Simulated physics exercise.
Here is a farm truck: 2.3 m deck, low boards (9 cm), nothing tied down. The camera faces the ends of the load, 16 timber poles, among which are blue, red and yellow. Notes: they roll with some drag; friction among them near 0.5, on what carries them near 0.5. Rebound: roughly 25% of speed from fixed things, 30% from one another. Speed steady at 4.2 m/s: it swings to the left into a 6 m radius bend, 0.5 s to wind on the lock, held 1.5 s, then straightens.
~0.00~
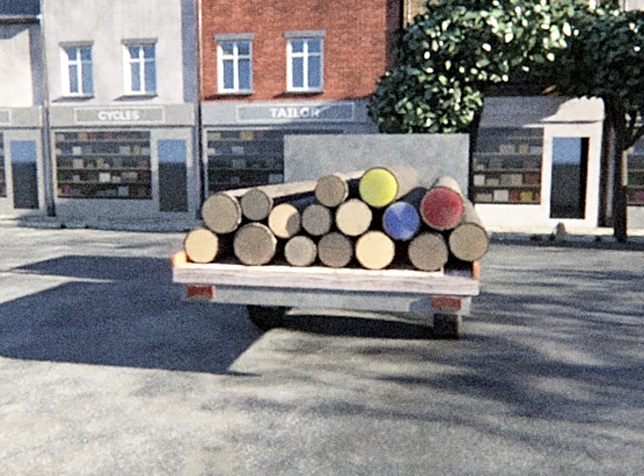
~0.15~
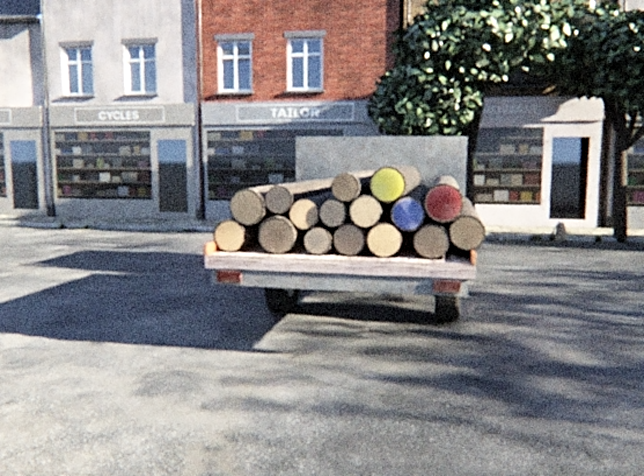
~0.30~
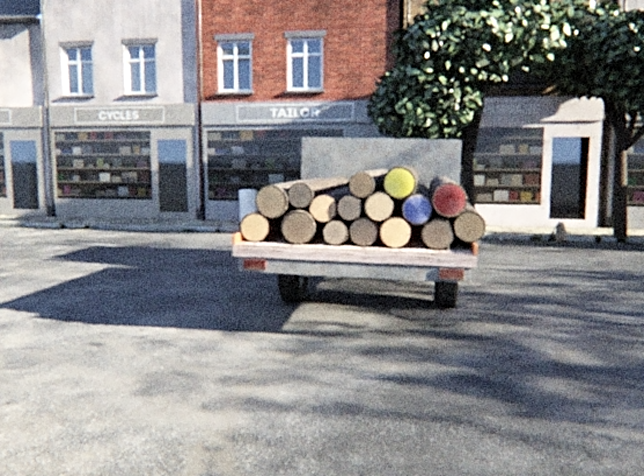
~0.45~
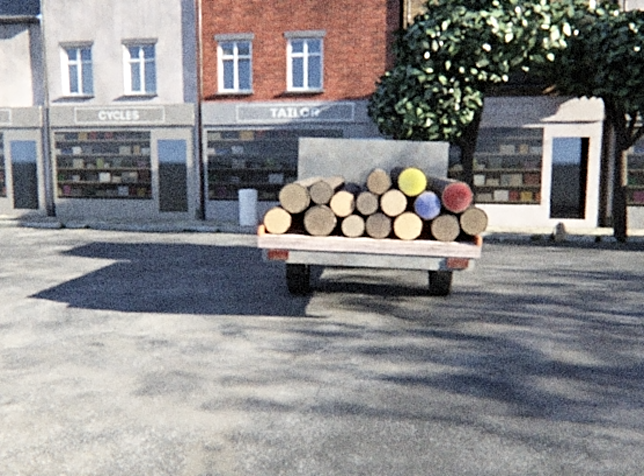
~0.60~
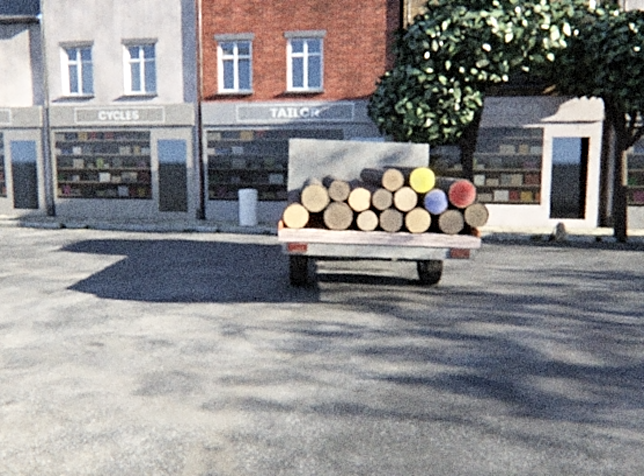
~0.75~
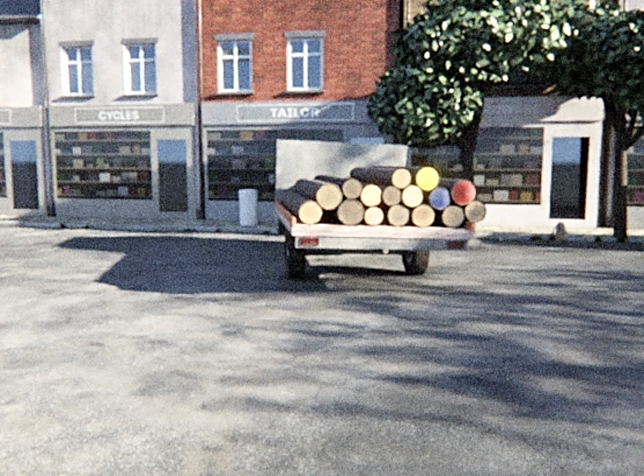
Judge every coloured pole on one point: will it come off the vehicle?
Verdicts: Blue it will, red it will, yellow it will.
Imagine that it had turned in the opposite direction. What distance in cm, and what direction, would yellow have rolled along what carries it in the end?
Leftwards by roughly 25 cm.
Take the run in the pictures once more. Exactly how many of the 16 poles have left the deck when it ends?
Counted up, it is 7.
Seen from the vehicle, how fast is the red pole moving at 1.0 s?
I'd put it near 3.0 m/s.
By 1.0 s, blue is up on others, 30 cm from the right edge, rolling right; red is over the right board and falling; yellow is up on others, 45 cm from the right edge, rolling right; 2 of 16 are off.
By 1.2 s, blue is up on others, 20 cm from the right edge, rolling right; red is over the right board and falling; yellow is up on others, 30 cm from the right edge, rolling right; 2 of 16 are off.
By 1.4 s, blue is up on others, 5 cm from the right edge, rolling right; red is over the right board and gone; yellow is up on others, 5 cm from the right edge, rolling right; 2 of 16 are off.
By 1.6 s, blue is over the right board and falling; yellow is over the right board and falling; as before, red; 4 of 16 are off.
Finally (3.9 s), blue is over the right board and gone; red is over the right board and gone; yellow is over the right board and gone; 7 of 16 are off.
